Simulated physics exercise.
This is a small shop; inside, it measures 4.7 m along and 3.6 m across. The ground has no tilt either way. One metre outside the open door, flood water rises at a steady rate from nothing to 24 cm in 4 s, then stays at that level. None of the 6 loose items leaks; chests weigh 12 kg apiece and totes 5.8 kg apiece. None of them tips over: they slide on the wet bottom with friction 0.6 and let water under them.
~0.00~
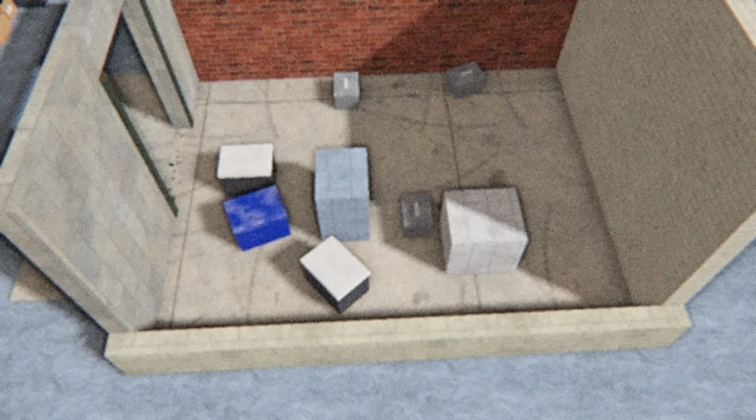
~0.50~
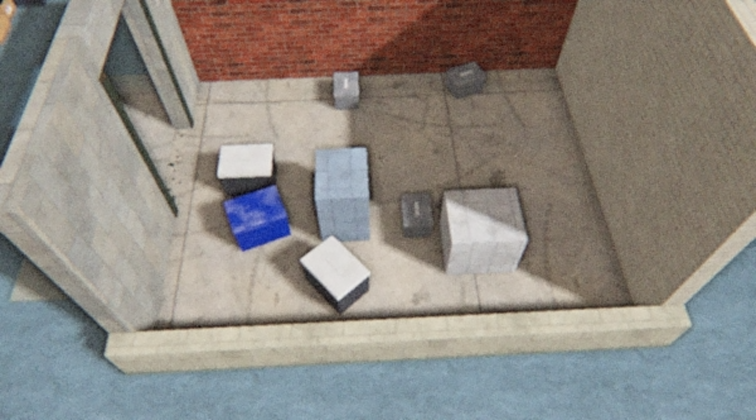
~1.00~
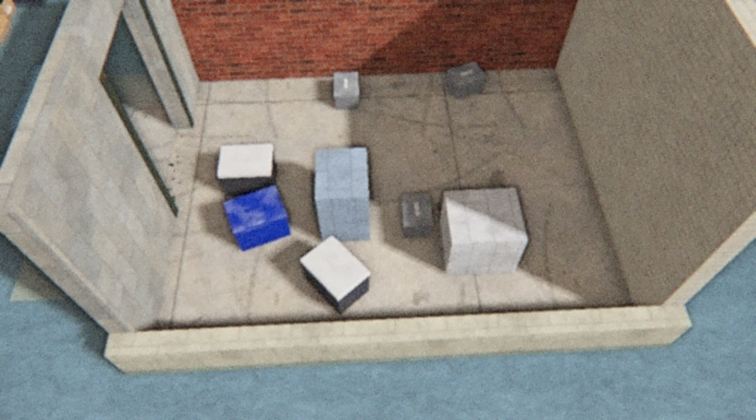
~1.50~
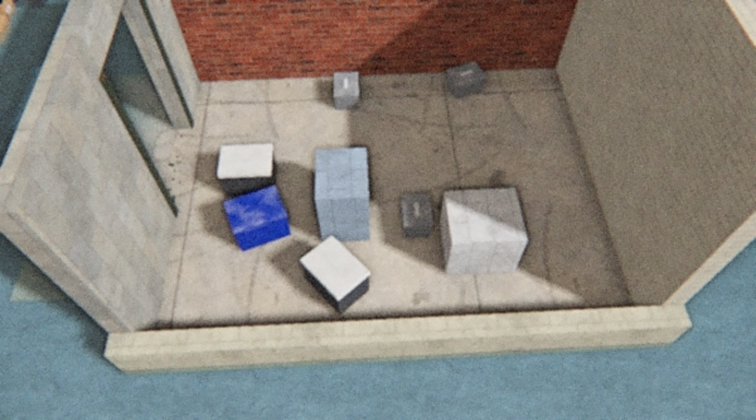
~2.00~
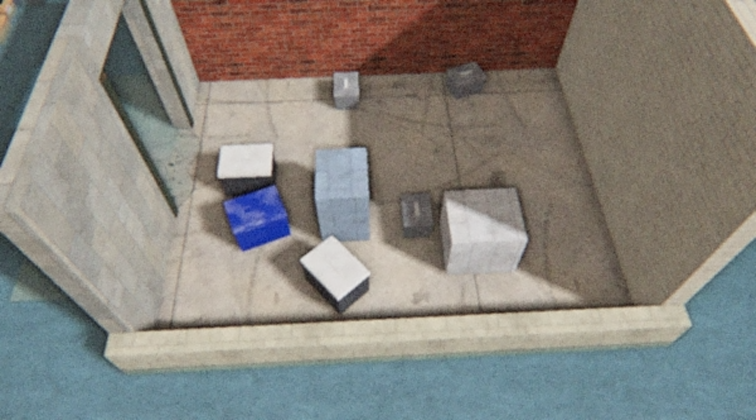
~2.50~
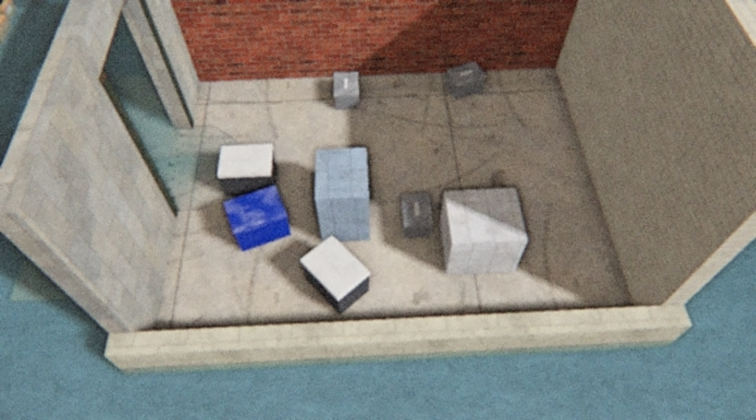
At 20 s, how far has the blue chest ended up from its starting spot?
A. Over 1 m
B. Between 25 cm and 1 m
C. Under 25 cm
(A) Over 1 m.
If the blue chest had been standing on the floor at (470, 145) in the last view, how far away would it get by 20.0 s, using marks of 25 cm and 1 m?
Well, it gets shoved far.
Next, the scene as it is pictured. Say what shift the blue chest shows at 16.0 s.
Shift by then: About 100 cm.
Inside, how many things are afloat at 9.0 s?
Count at that moment: 3.
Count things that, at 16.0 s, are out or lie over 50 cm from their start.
I make it 6 by then.
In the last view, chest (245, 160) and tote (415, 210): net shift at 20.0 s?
Respectively 120 and 60 cm.
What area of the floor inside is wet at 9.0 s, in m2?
Some 16 m2 of it.
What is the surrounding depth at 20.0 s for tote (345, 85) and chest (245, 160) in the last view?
About 18 and 18 cm.
After 4.0 s the blue chest is near (259, 217), 0.1 m from its start, aground; 0 afloat.
After 9.0 s the blue chest is near (224, 225), 0.3 m from its start, aground; 3 afloat.
After 16.0 s the blue chest is near (324, 142), 1.1 m from its start, afloat; 6 afloat.
After 20.0 s the blue chest is near (576, 219), 3.2 m from its start, afloat; 6 afloat.
